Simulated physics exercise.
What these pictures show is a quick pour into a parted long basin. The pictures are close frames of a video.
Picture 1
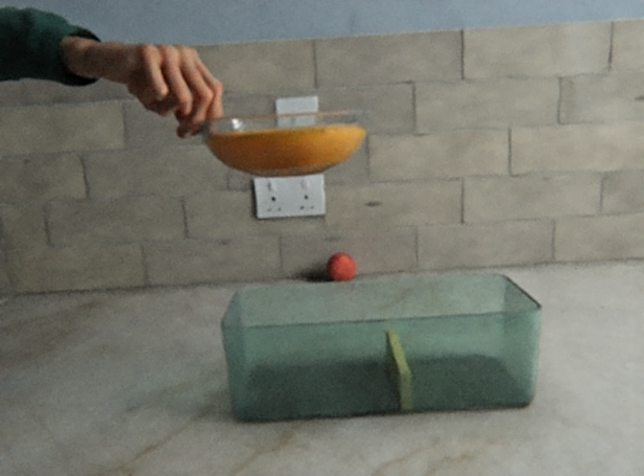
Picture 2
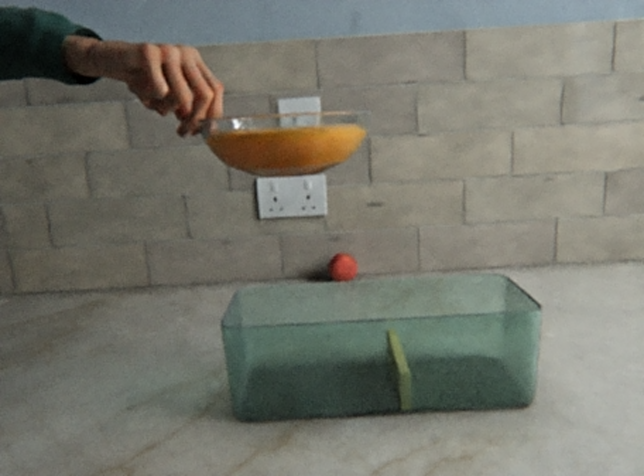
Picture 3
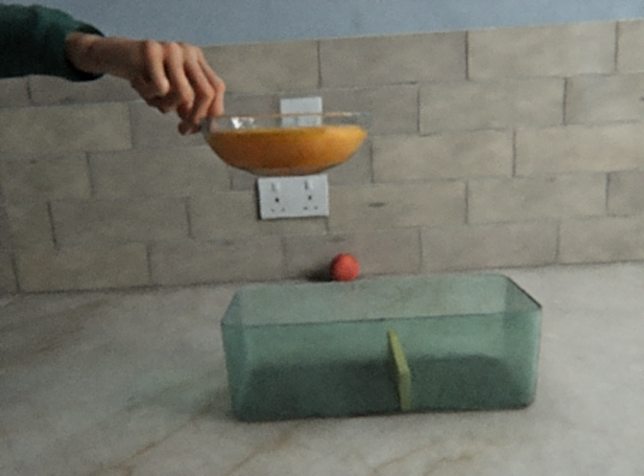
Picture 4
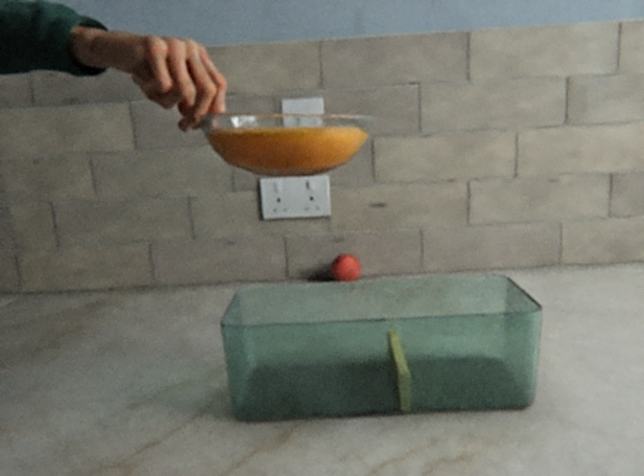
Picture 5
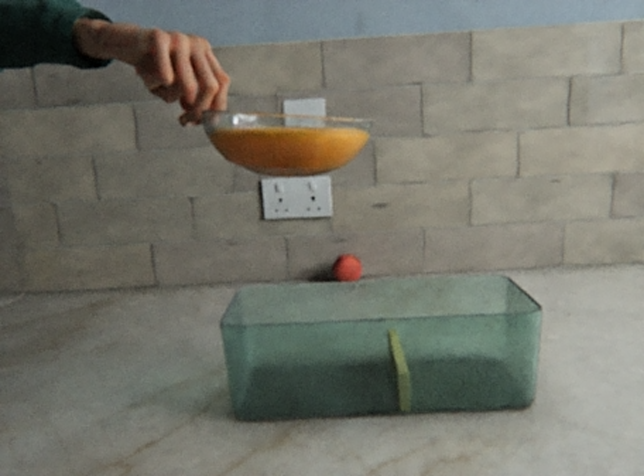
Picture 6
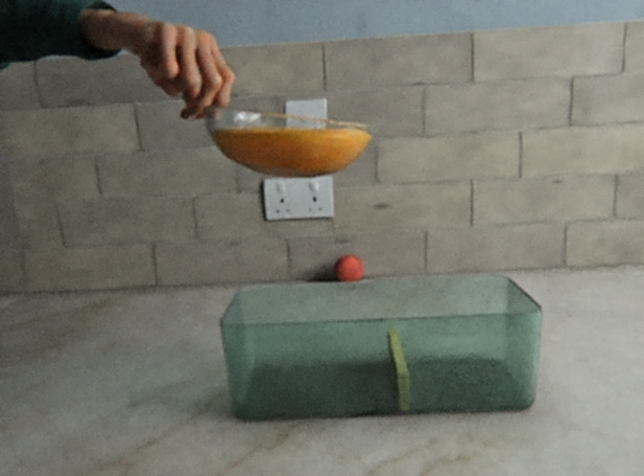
A hand in a dark green sleeve, at upper left, holds a clear shallow bowl of orange liquid above a long, see-through green basin with a yellow-green divider inside. Seen from the front and slightly above, the basin sits on a pale marbled counter, with a small red ball behind it and a white socket on beige brick-shaped tiles. The hand slowly tilts the bowl slightly rightward while the view shifts very slightly.
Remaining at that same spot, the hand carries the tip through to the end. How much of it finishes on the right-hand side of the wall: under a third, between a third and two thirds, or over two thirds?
Over two thirds.
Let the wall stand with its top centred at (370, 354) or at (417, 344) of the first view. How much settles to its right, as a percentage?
About 80 % and 65 %.
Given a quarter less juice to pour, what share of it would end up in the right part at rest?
It should come out close to 80 per cent.
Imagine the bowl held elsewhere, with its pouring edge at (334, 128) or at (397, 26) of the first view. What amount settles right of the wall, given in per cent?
Roughly 55 % and 75 %.
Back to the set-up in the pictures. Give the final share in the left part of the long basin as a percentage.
20 % or thereabouts.
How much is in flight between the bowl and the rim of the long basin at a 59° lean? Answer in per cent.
It works out to about 50 percent.
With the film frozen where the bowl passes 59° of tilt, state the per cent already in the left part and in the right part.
Split: Left 0 per cent, right 15 per cent.
A moment on, the bowl is tipped part way and 35 per cent is still to pour, 1 is left of the wall and 16 right of it.
Next, the bowl is tipped on its side and 1 per cent is still to pour, 12 is left of the wall and 75 right of it.
Then the bowl is tipped on its side and 0 per cent is still to pour, 18 is left of the wall and 76 right of it.
Later the bowl is tipped on its side and 0 per cent is still to pour, 19 is left of the wall and 76 right of it.
At rest 19 per cent lies left of the wall, 76 right of it and 5 outside.
